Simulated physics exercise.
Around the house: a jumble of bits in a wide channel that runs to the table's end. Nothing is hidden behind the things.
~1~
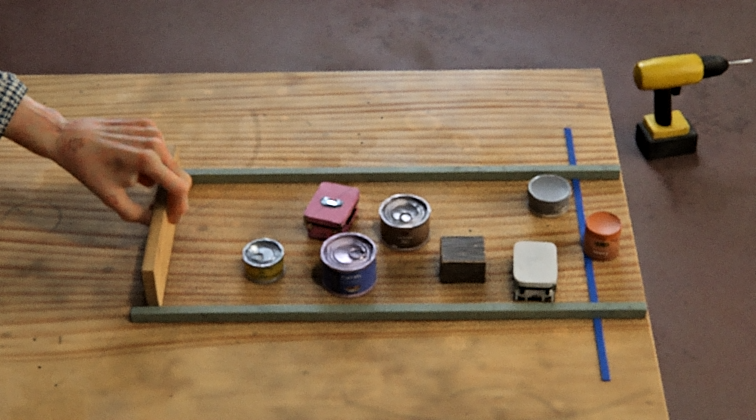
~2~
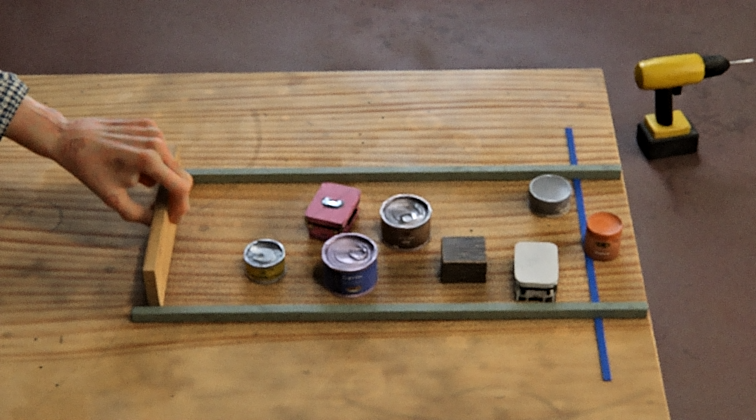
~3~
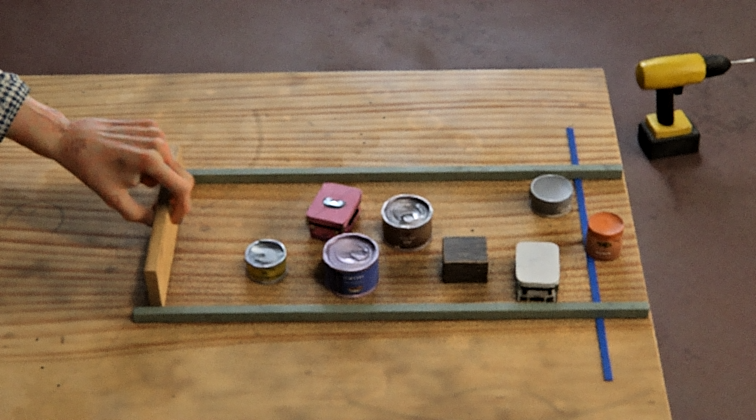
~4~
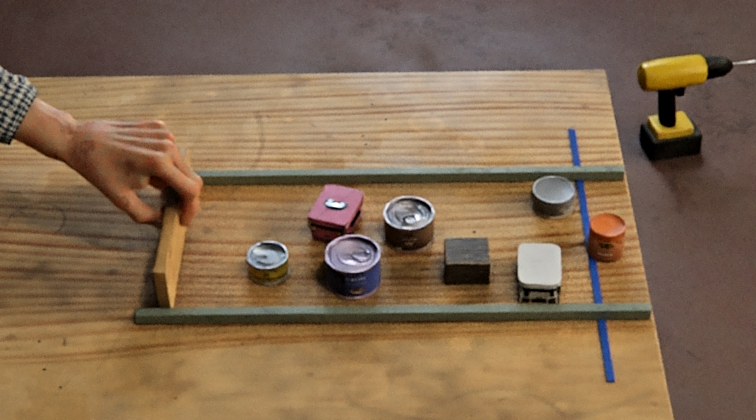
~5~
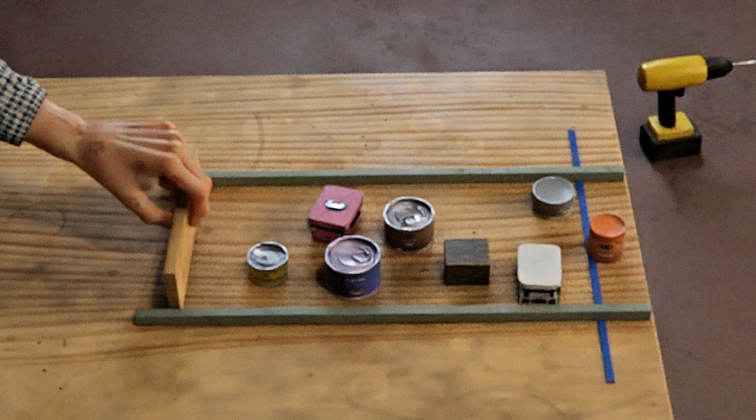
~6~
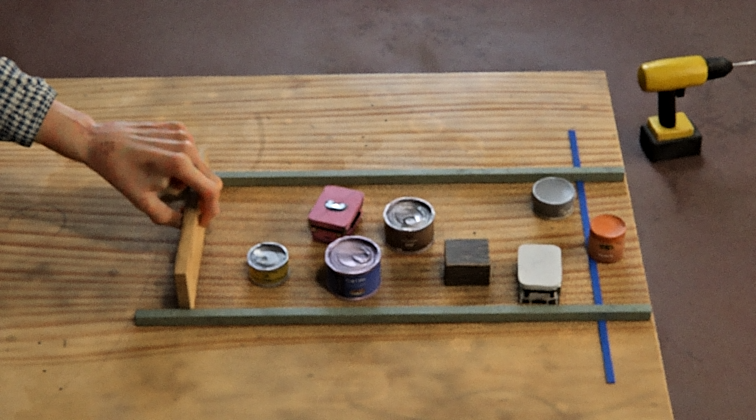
On a wooden tabletop seen from above at an angle, two green rails form a wide channel crossed by blue tape near the right edge. Between them sit assorted tins, a pink case, a dark block, a white case, a grey pot and an orange tub, with a yellow drill beyond. A hand holds an upright board at left, then slides it slightly rightward, while the view shifts very slightly.
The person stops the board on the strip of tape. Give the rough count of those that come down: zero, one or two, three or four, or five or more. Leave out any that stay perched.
The number that fall off is five or more.
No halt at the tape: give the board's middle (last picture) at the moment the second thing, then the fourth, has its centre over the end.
About (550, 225), then (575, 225).
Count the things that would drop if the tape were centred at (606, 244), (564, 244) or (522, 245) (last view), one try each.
Down on the floor: 5, 2 and 0.
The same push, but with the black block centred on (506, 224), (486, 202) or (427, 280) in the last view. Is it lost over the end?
In turn it goes over; tumbles off; is lost.
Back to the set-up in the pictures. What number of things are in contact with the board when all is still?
It touches 3.
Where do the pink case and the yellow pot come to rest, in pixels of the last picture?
Near (606, 211) and (611, 244).
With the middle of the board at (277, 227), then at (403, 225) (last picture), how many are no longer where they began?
At the one place 1, at the other 5.
Soon after, none off yet; orange tub at rest near (607, 239); grey pot at rest near (553, 199); white case at rest near (539, 275).
After that, none off yet; orange tub moving near (620, 240); grey pot displaced about its own width near (581, 192); white case displaced about its own width near (621, 280).
In the end, the number that fall off is five or more; gone, brown tin, black block, white case, grey pot and orange tub.
